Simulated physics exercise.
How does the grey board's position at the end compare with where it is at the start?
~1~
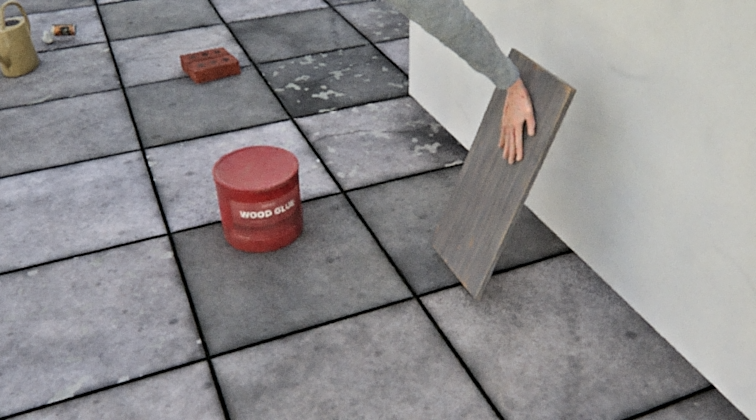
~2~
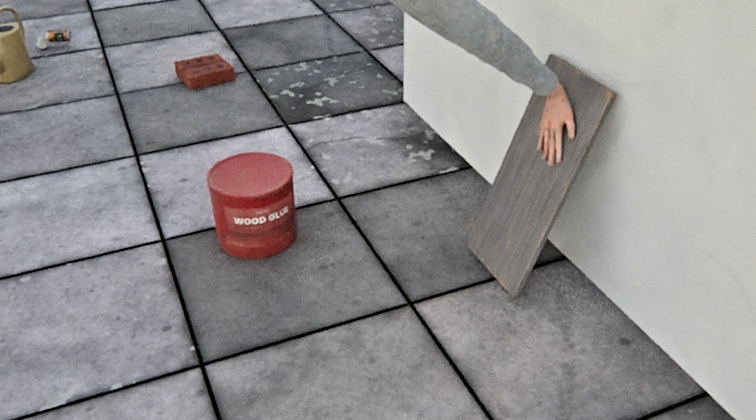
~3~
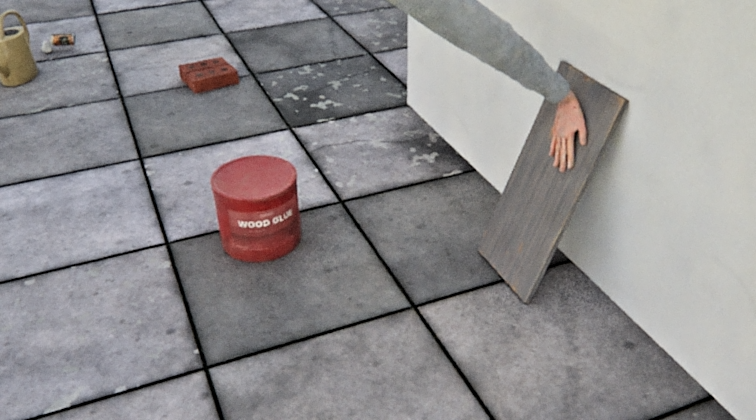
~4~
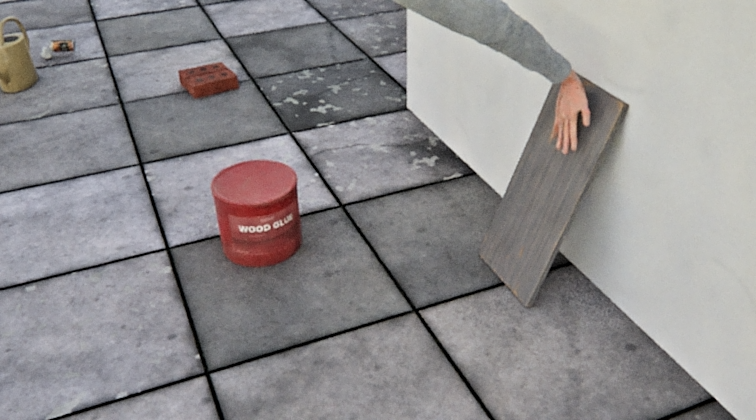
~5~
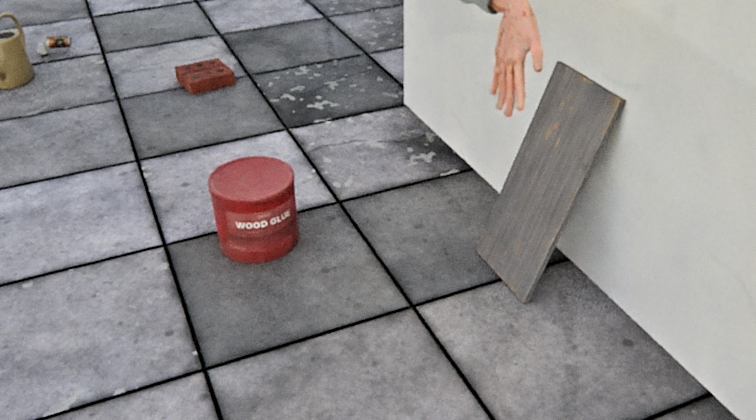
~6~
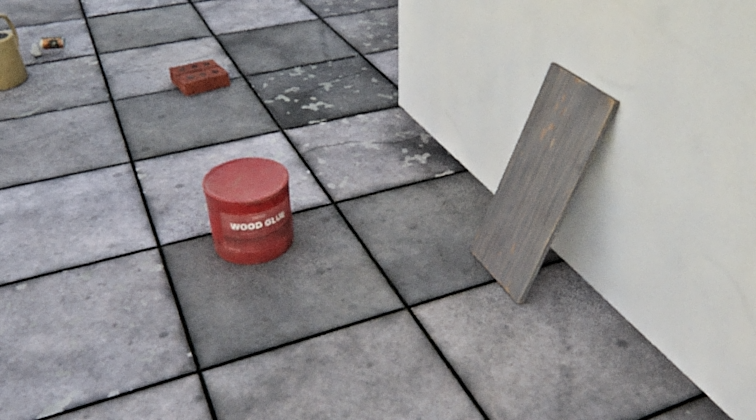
At the end the grey board is a little farther to the right, leaning against the wall.
